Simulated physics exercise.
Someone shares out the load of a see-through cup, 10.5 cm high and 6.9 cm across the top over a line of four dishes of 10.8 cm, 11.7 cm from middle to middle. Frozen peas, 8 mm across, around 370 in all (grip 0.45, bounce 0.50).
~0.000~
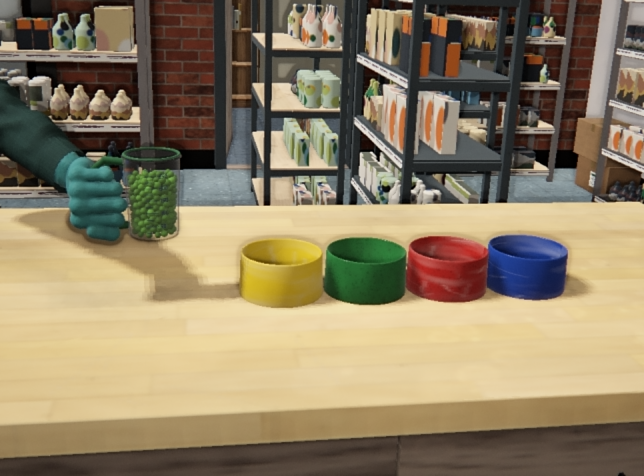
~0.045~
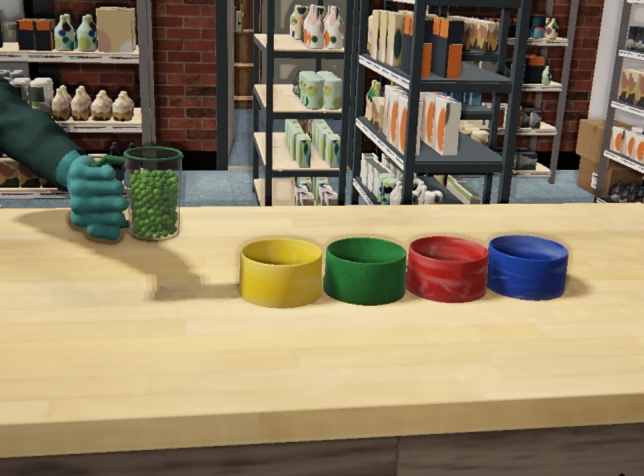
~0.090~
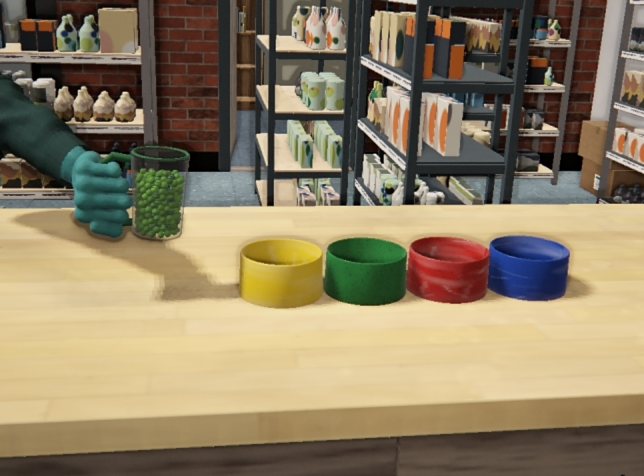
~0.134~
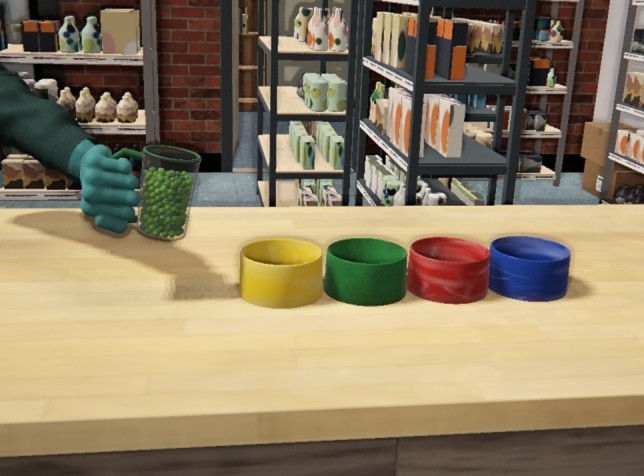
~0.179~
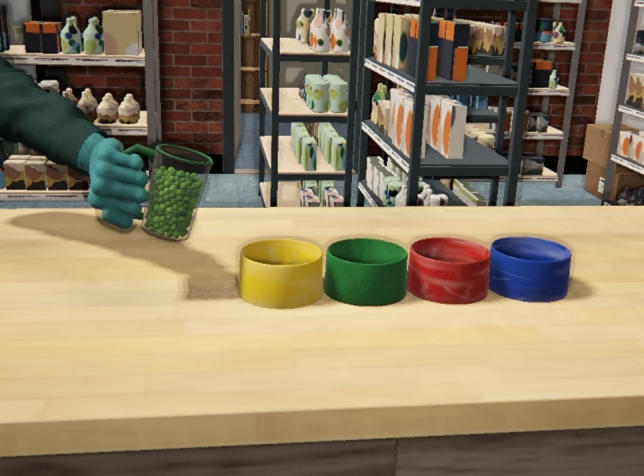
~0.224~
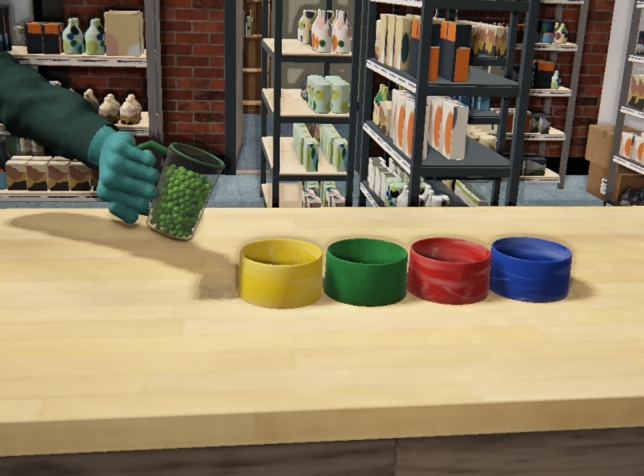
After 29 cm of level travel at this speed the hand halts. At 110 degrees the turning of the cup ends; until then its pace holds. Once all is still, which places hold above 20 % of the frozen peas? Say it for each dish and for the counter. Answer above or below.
Red above, blue below, green above, yellow below, counter below.
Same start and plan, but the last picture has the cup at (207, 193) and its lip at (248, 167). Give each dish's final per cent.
Red 100; blue 0; green 0; yellow 0.
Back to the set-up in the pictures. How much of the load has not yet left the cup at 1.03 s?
Some 75 per cent of the load.
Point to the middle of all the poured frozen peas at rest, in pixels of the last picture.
Near (432, 280).
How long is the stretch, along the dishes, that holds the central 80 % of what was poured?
Roughly 15 cm.
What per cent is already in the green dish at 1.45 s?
About 35 per cent by then.
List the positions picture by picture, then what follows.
Cup at (153, 194), tilt 0 degrees, lip at (179, 154), moved 0.0 cm; middle of the pieces at (156, 201); yellow dish at (282, 252); green dish at (367, 250); red dish at (449, 249); blue dish at (528, 247), in the first frame.
Cup at (154, 194), tilt 1 degrees, lip at (181, 154), moved 0.2 cm; middle of the pieces at (157, 201), in the second frame.
Cup at (159, 194), tilt 4 degrees, lip at (188, 156), moved 0.8 cm; middle of the pieces at (161, 200), in the third frame.
Cup at (167, 193), tilt 9 degrees, lip at (200, 158), moved 1.8 cm; middle of the pieces at (168, 200), in the fourth frame.
Cup at (175, 193), tilt 15 degrees, lip at (212, 161), moved 2.9 cm; middle of the pieces at (176, 200), in the fifth frame.
Cup at (183, 193), tilt 21 degrees, lip at (223, 165), moved 4.0 cm; middle of the pieces at (184, 200); yellow dish at (281, 252); green dish at (367, 251); red dish at (451, 250); blue dish at (532, 249). The cup turns about 125 degrees a second and travels 25 cm a second, in the sixth frame.
Then, at 0.71 s, tilt 82 degrees; cup holds 100 %.
After 1.03 s, tilt 110 degrees; cup holds 75 %, green 20 %.
Then, at 1.45 s, tilt 110 degrees; cup holds 10 %, red 50 %, green 35 %.
In the end, at 2.1 s, red 60 %, blue 0 %, green 35 %, yellow 0 %, counter 5 %.
